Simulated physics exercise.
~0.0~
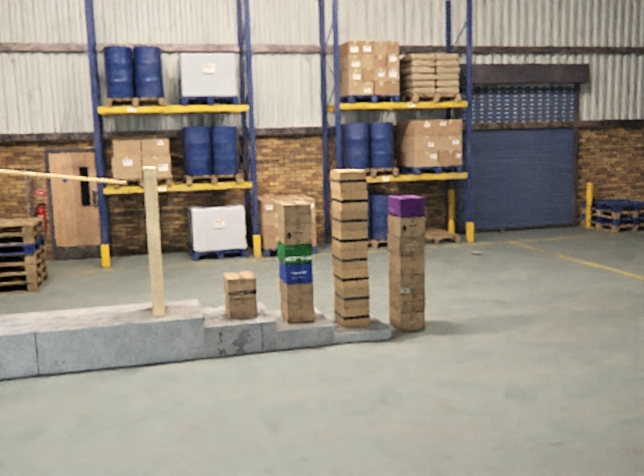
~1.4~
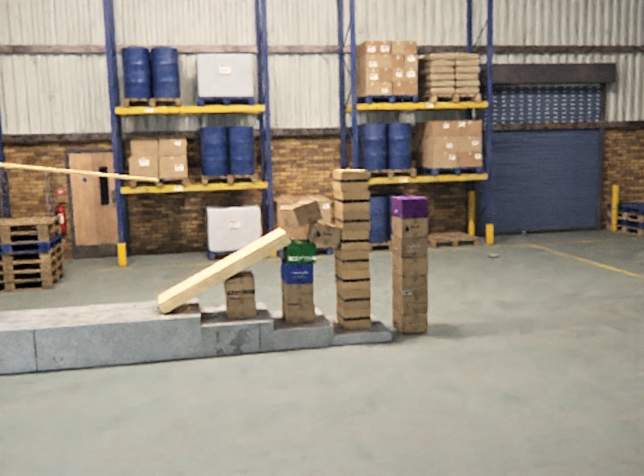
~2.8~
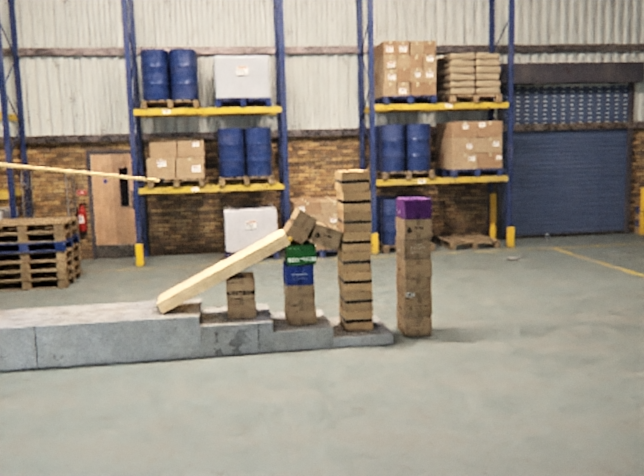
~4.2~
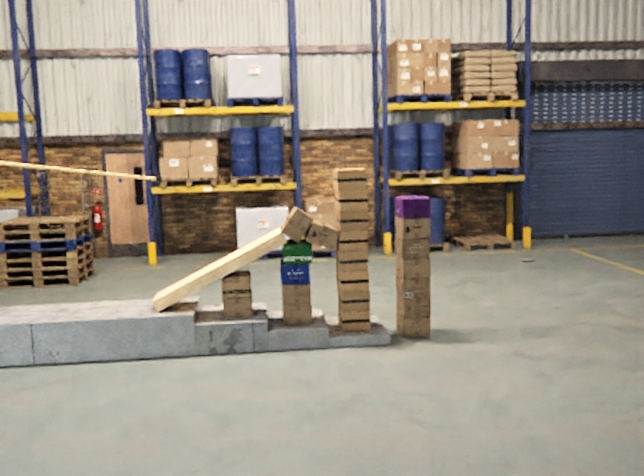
Warehouse with stepped carton stacks, an upright board toppling right onto the nearer piles, knocking upper cartons askew, coloured cartons staying up.
